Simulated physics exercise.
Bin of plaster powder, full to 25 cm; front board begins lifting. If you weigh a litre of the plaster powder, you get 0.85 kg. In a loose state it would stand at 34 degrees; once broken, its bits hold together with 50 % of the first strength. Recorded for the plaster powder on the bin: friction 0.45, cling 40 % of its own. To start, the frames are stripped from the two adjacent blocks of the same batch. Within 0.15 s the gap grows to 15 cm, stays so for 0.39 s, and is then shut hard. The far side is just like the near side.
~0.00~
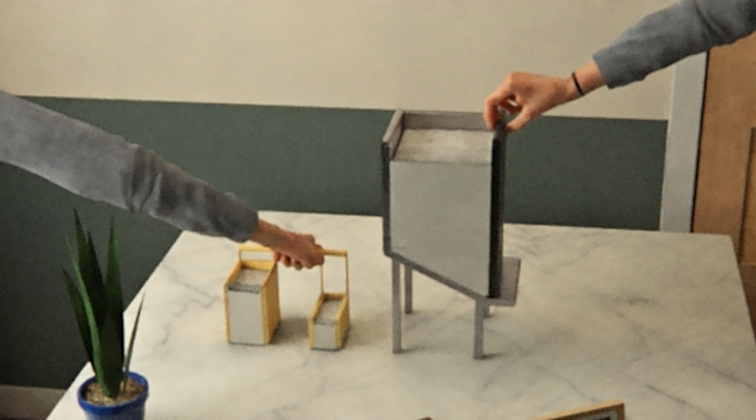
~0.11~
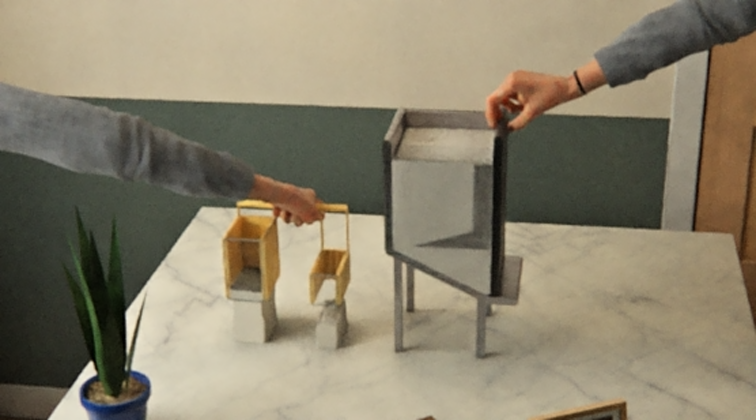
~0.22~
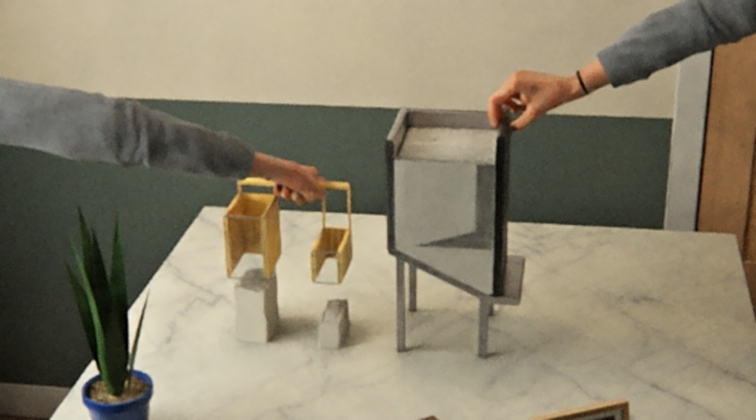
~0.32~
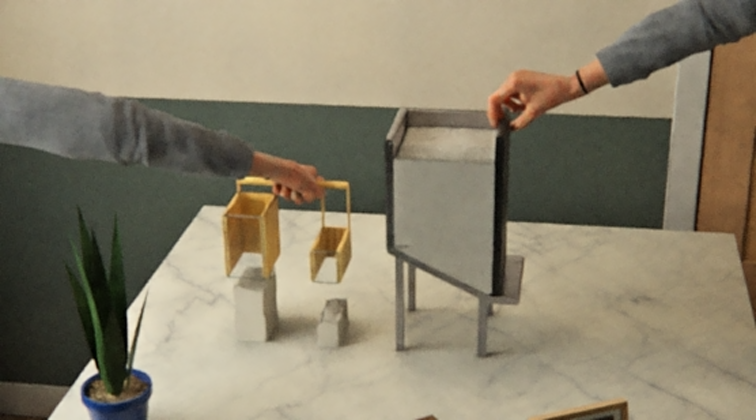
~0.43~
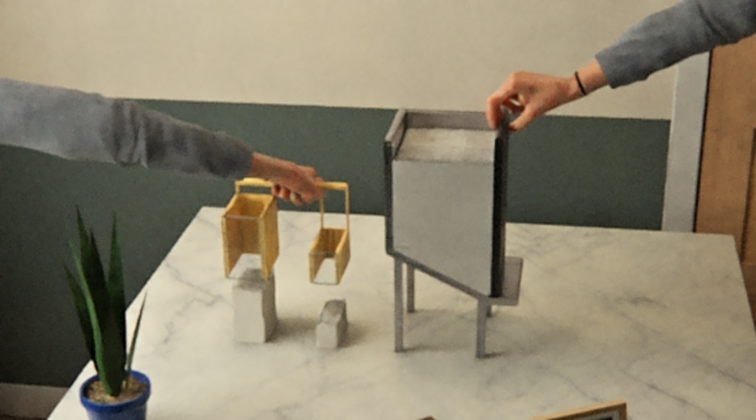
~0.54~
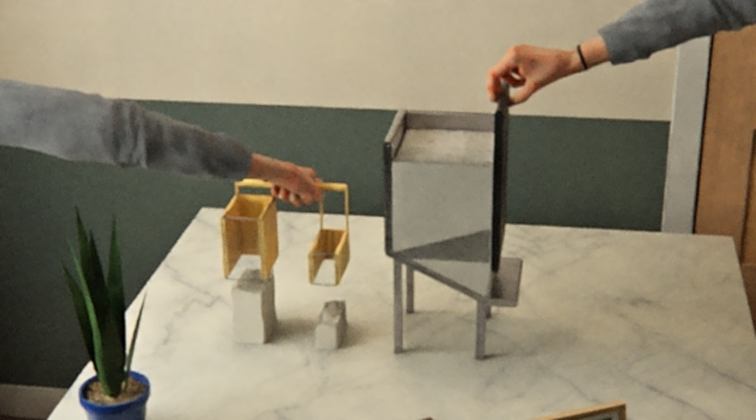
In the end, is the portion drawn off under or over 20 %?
Expect a value smaller than 20 %.
By 0.68 s, the hatch is 15 cm open and 0 % is out.
By 0.85 s, the hatch is 15 cm open and 0 % is out.
By 1.02 s, the hatch is 15 cm open and 0 % is out.
By 1.18 s, the hatch is 3.9 cm open and 4 % is out.
By 1.58 s, at the end, the hatch is shut and 5 % is out.
